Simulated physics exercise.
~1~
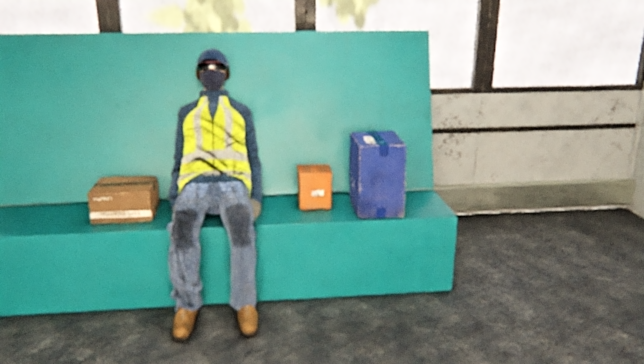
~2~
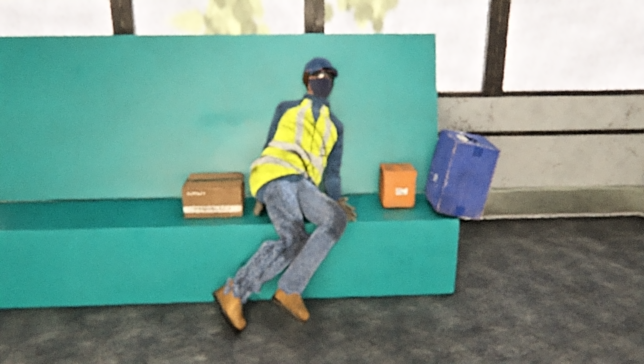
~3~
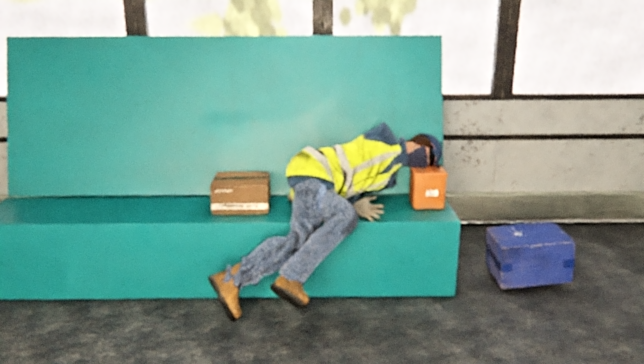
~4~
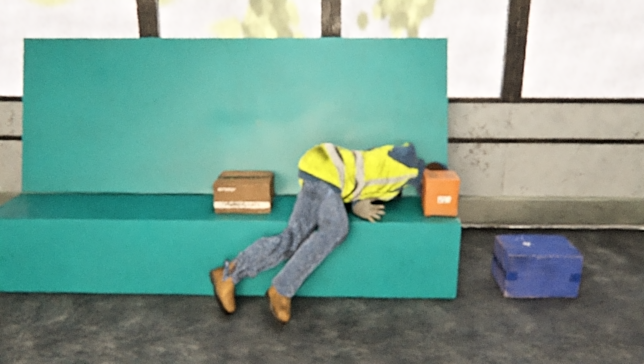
At first, a person in a blue cap, dark face covering and yellow safety vest sits upright on a long teal bench, with a brown carton on the left and an orange box and a larger blue box on the right. The person slumps to the right, legs swinging left, while the blue box tips over the bench's end. It drops to the floor and lies on its side as the person folds down sideways against the orange box. Finally, the person stays slumped on the seat, head low by the upright orange box near the edge, and the brown carton remains behind.
